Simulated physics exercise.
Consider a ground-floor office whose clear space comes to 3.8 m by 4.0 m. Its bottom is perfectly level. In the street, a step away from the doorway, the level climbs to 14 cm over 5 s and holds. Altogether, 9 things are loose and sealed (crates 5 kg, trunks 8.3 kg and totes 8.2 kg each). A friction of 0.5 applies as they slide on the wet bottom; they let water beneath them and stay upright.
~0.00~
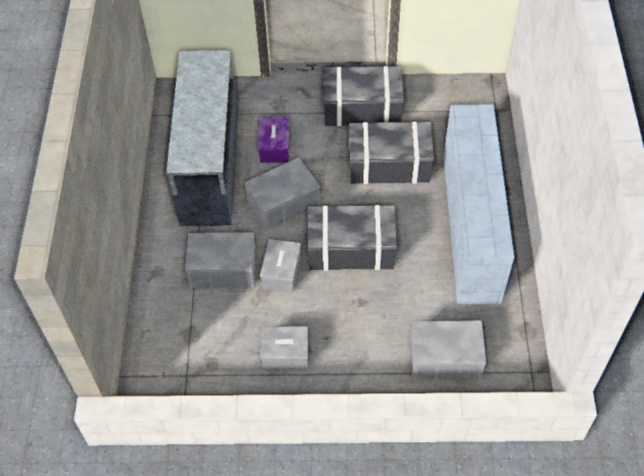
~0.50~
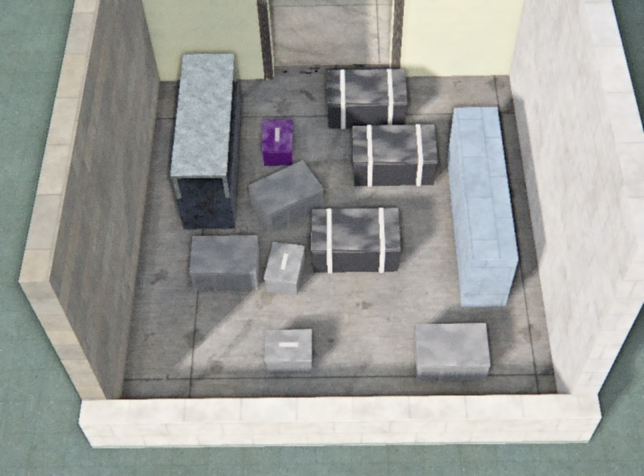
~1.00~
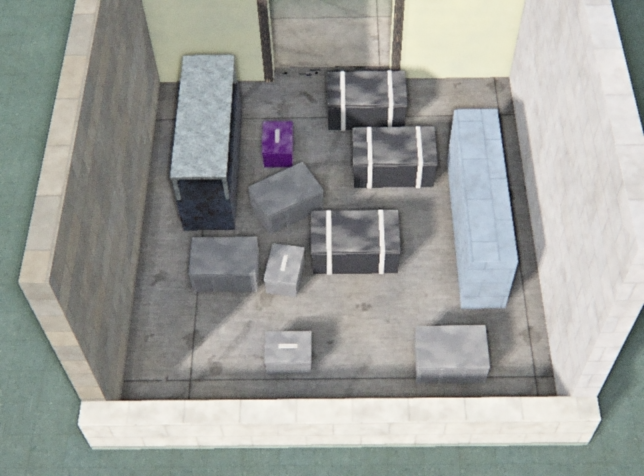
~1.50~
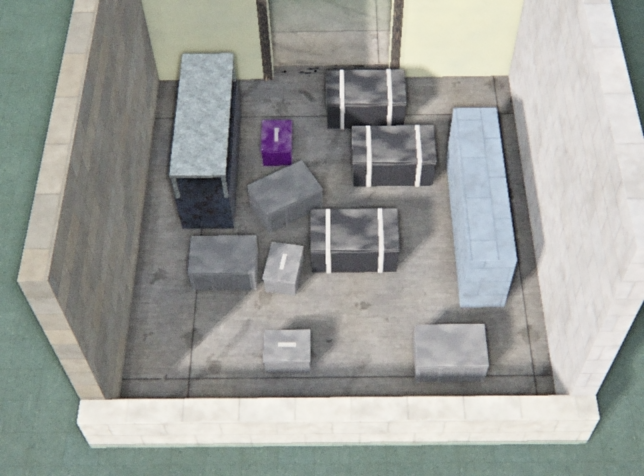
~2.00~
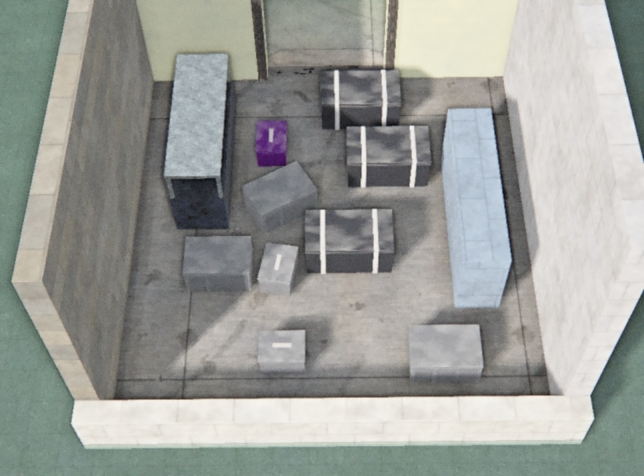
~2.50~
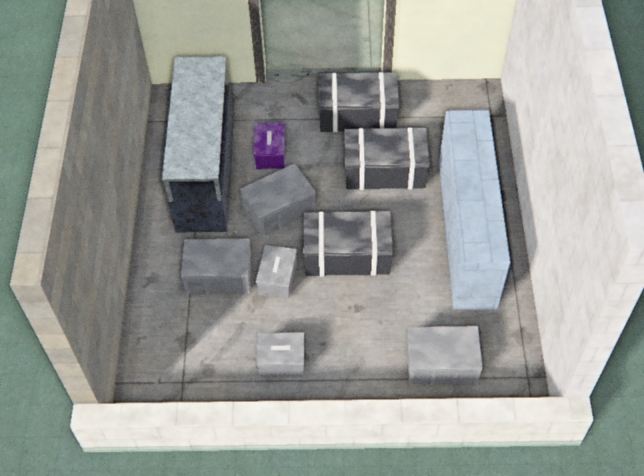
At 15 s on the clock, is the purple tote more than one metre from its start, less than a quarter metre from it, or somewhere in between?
The move is big.
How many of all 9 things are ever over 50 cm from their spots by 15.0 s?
It adds up to 9.
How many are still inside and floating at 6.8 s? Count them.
At that instant the tally stands at 3.
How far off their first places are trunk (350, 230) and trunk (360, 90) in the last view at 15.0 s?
Net displacement, in order: 150 cm; 250 cm.
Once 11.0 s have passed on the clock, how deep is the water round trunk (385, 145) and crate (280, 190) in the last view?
About 8 and 3 cm.
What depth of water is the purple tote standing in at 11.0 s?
Near 5 cm deep.
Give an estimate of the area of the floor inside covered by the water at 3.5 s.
Around 0.5 m2 of it.
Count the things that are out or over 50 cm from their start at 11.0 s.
The count is 7.
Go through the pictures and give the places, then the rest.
The purple tote at (274, 132), on the bottom; water covers 0.0 m2; 0 of 9 have shifted, in the first picture.
The purple tote at (277, 135), on the bottom; water covers 0.0 m2; 0 of 9 have shifted, in the second picture.
The purple tote at (277, 137), on the bottom; 0.0 m2 under water; 0 of 9 have shifted, in the third picture.
The purple tote at (276, 135), on the bottom; water covers 0.0 m2; 0 of 9 have shifted, in the fourth picture.
The purple tote at (271, 136) rests on the ground; 0.0 m2 under water; 0 of 9 have shifted, in the fifth picture.
The purple tote at (269, 138) rests on the ground; 0.0 m2 under water; 0 of 9 have shifted, in the sixth picture.
After 3.5 s the purple tote is near (269, 138), 0.0 m from its start, aground; 0 afloat.
After 6.8 s the purple tote is near (251, 181), 0.6 m from its start, aground; 3 afloat.
After 11.0 s the purple tote is near (243, 232), 1.2 m from its start, aground; 5 afloat.
After 15.0 s the purple tote is near (258, 280), 1.7 m from its start, afloat; 9 afloat.
